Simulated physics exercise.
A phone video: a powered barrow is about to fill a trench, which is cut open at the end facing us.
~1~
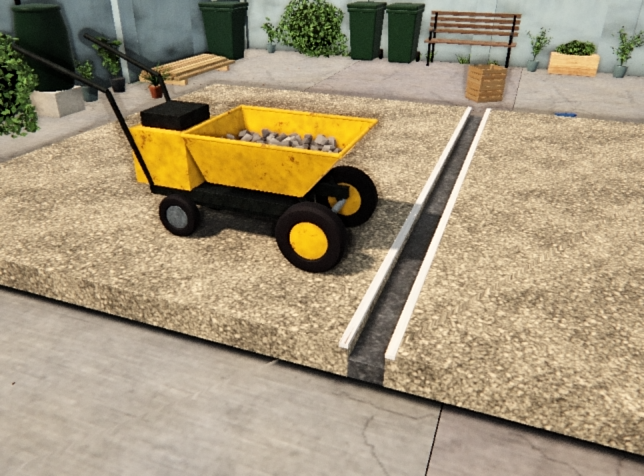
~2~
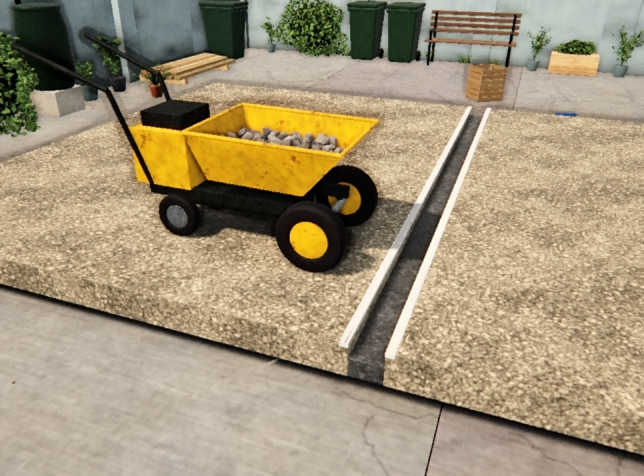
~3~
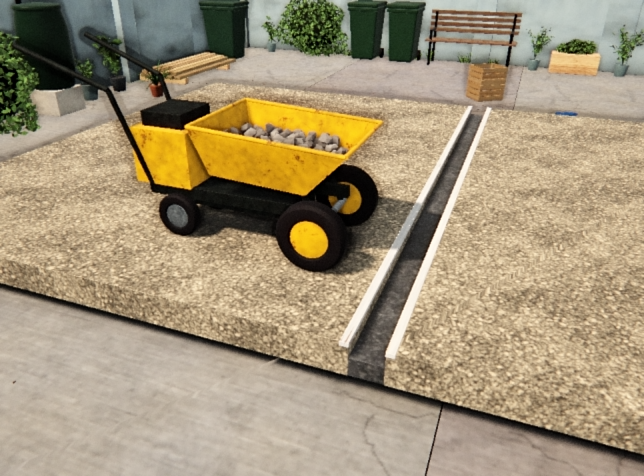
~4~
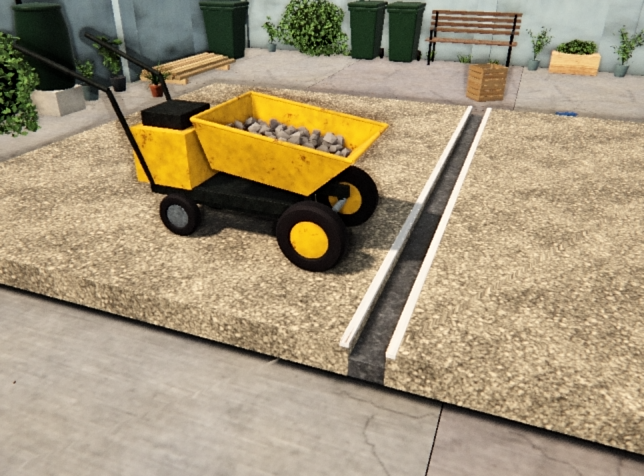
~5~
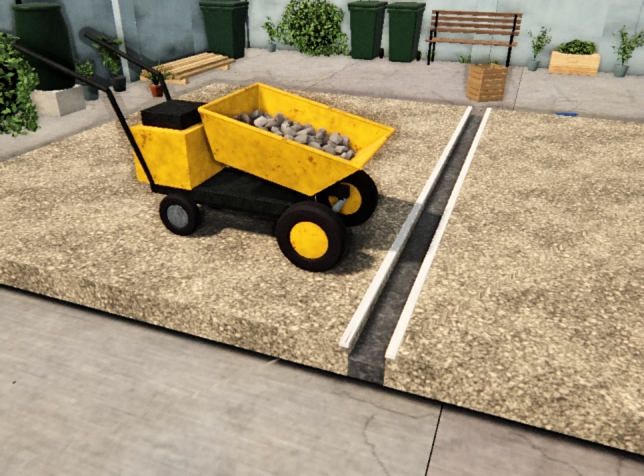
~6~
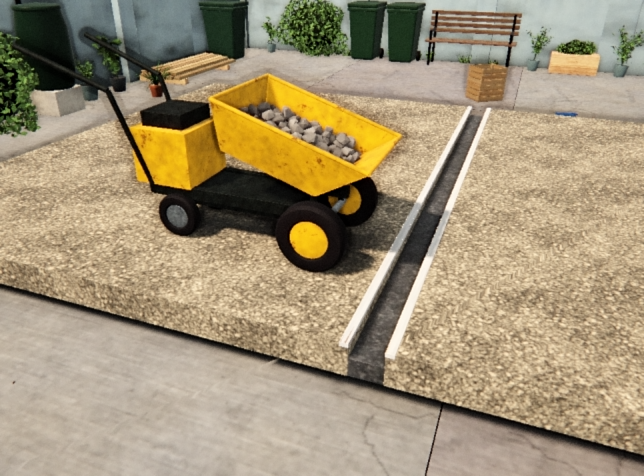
A yellow powered barrow beside a narrow trench gradually tilts its stone-filled skip to the right.
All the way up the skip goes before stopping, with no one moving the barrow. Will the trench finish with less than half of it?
Yes, less than half.
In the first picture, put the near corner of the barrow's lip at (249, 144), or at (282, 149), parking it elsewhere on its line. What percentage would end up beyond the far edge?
Result: Try 1 = 0 %, try 2 = 10 %.
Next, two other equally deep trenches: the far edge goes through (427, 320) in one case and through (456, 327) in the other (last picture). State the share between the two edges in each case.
Around 50 percent first, around 90 percent second.
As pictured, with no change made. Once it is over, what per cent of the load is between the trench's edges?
I'd put that share near 25 per cent.
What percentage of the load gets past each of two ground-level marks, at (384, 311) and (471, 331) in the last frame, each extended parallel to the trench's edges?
Around 90 in a hundred for the first, 30 in a hundred for the second.
Soon, skip tipped steeply; all in the skip.
A while on, skip tipped right over; nearly all in the skip; a stray few in or heaped over the trench; a small part beyond it; a stray few falling.
Towards the end, skip tipped right over; about a quarter in the skip; a small part in or heaped over the trench; most beyond it.
Finally, skip tipped right over; about a quarter in or heaped over the trench; most beyond it.
